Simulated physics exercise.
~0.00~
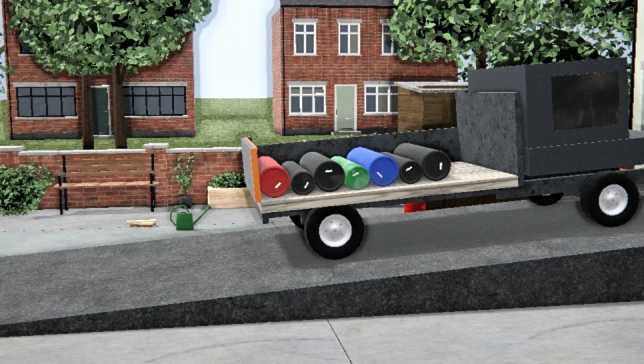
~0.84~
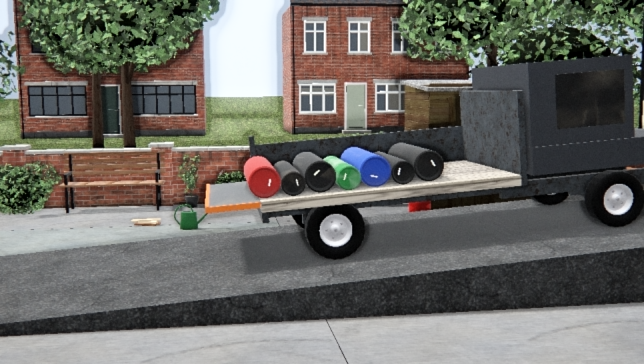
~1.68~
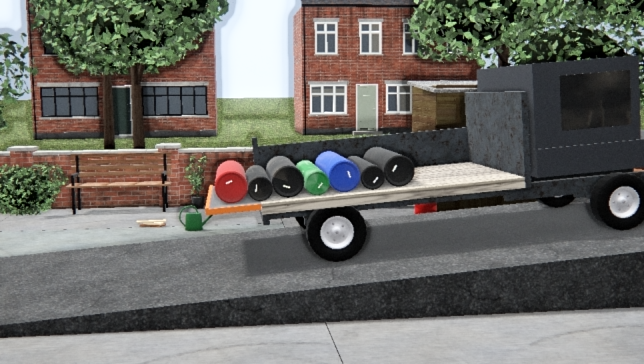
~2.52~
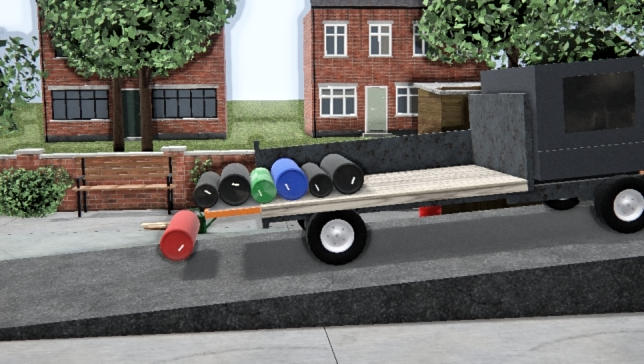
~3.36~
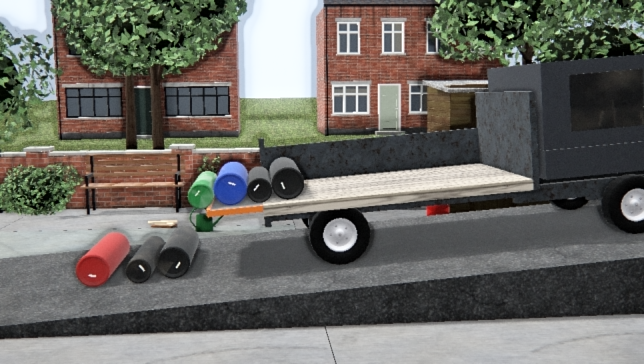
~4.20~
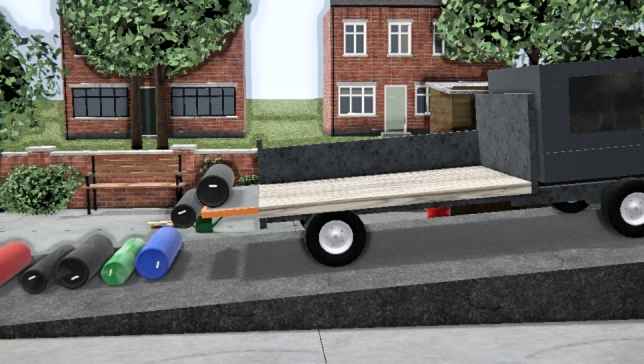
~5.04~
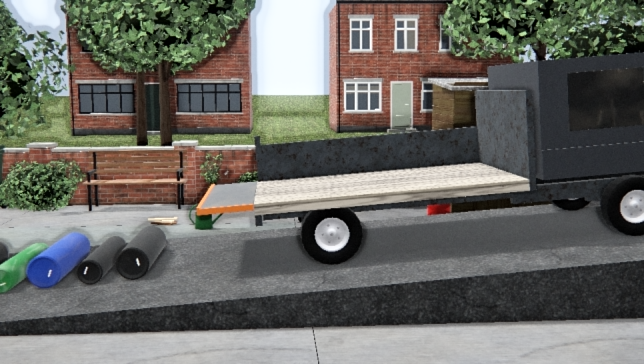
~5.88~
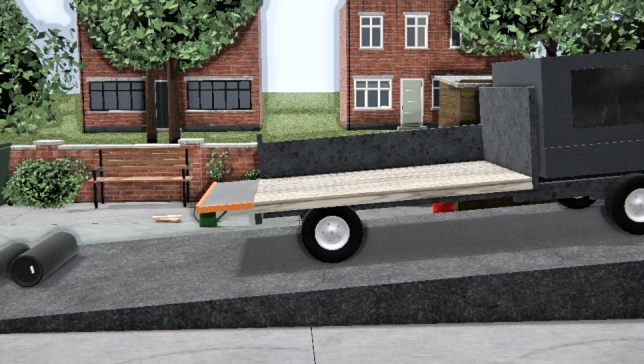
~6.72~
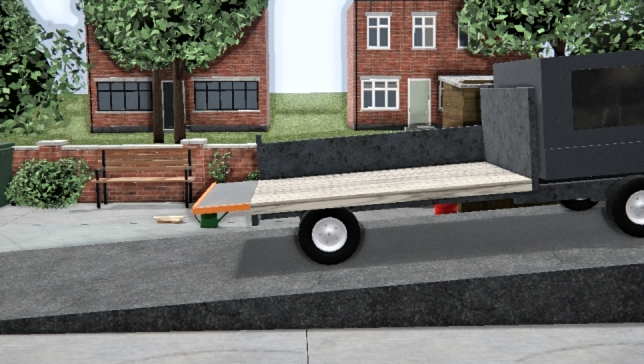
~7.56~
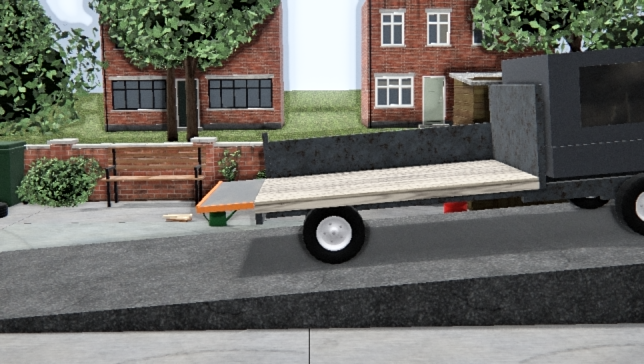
On a sloping street before brick houses, a dark flatbed pick-up is seen from its open side, its cab at the right. Seven cylinders lie end-on in a row on the pale bed, red nearest the orange-edged tailgate, green and blue among the black ones. The tailgate swings down to the left and stops flat, and the row rolls left after it. Red drops onto the road first, two black ones follow, then green, blue and the last black pair. All roll away downhill out of view at the left, leaving the bed empty and the tailgate lowered.
